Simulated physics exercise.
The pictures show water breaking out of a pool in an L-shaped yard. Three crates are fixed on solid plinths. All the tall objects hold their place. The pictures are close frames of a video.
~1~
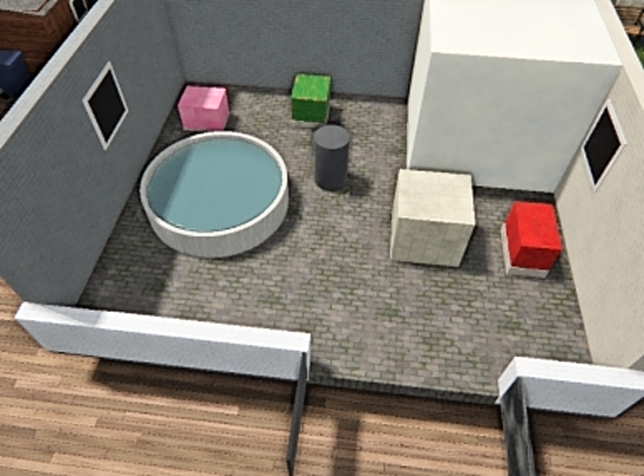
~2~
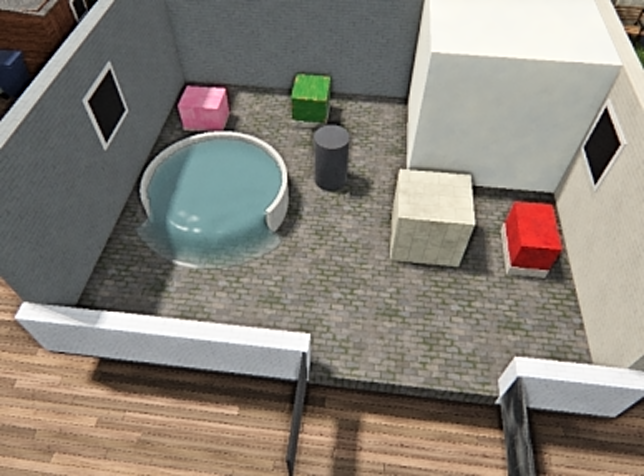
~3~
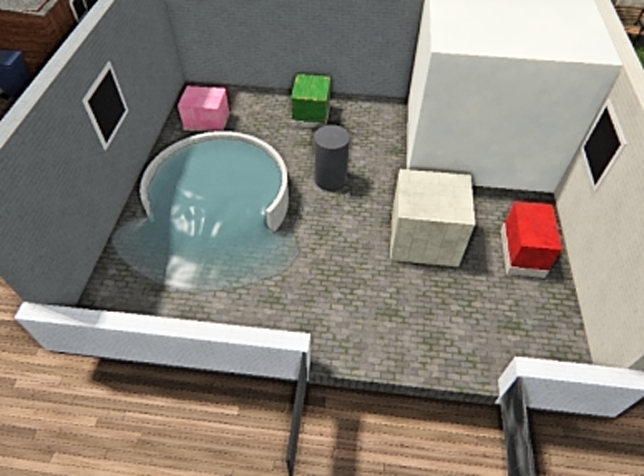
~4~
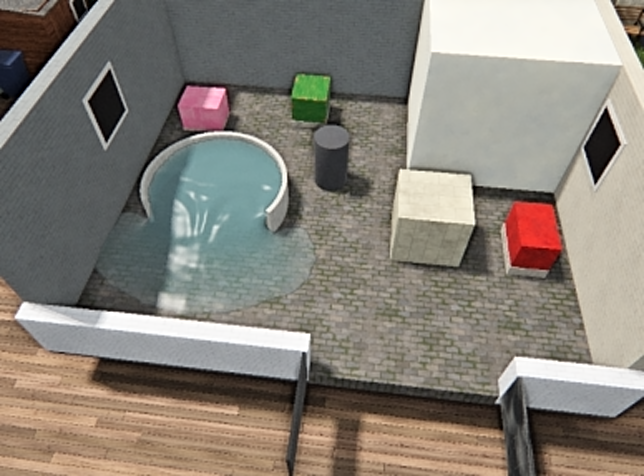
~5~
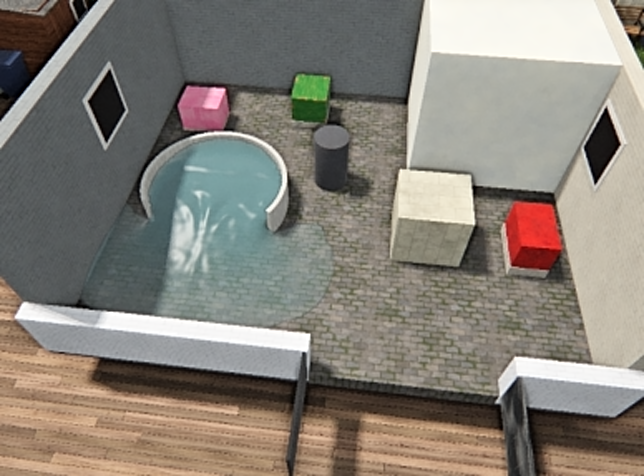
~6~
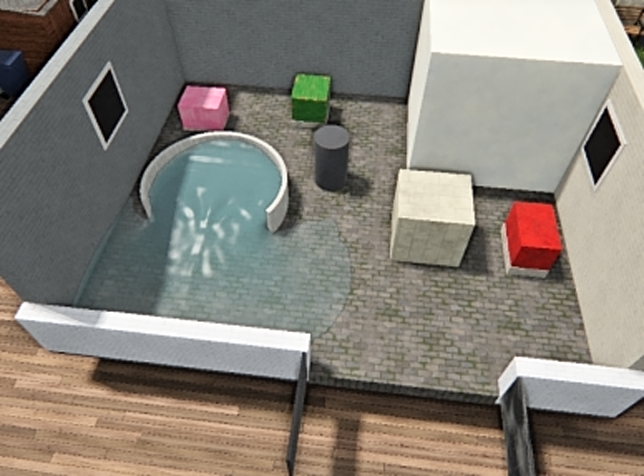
Water breaks out through the front of a round, white-walled pool in a walled yard and spreads in a widening sheet across the paving toward the low front wall, while the surrounding boxes and dark cylinder stay still.
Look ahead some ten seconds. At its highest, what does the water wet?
The pink crate is soaked; the green crate keeps dry; the red crate keeps dry.
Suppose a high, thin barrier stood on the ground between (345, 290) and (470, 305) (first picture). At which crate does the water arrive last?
I say the crate marked green.
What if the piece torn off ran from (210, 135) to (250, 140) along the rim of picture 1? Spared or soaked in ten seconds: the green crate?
In short: Green crate is soaked.
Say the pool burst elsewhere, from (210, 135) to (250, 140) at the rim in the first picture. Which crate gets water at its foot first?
It is the pink one.
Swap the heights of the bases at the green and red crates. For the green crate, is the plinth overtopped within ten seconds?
In short: Green crate keeps dry.
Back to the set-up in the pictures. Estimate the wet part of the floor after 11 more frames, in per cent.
Some 30 per cent.
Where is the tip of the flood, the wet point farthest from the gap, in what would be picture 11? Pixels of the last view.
Around (398, 368).
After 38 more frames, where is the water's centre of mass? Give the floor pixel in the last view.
At about (296, 244).
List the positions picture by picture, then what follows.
In the first picture, still water in the round tank at (215, 183).
In the second picture, the front is at (144, 226), out from the gap at (201, 249).
In the third picture, water pours out at (201, 250) and has run to (124, 230).
In the fourth picture, the front is at (308, 257), out from the gap at (201, 250).
In the fifth picture, the front is at (323, 283), out from the gap at (201, 250).
In the sixth picture, the front is at (331, 315), out from the gap at (202, 251).
A moment on, water covers 30 % of the floor; the pink crate not reached, the green crate not reached, the red crate not reached.
Next, water covers 30 % of the floor; the pink crate not reached, the green crate not reached, the red crate not reached.
Then, water covers 45 % of the floor; the pink crate not reached, the green crate not reached, the red crate not reached.
Later, water covers 75 % of the floor; the pink crate water round its plinth, the green crate water round its plinth, the red crate water round its plinth.
In the end, water covers 95 % of the floor; the pink crate was topped, the green crate stayed above the water, the red crate stayed above the water.
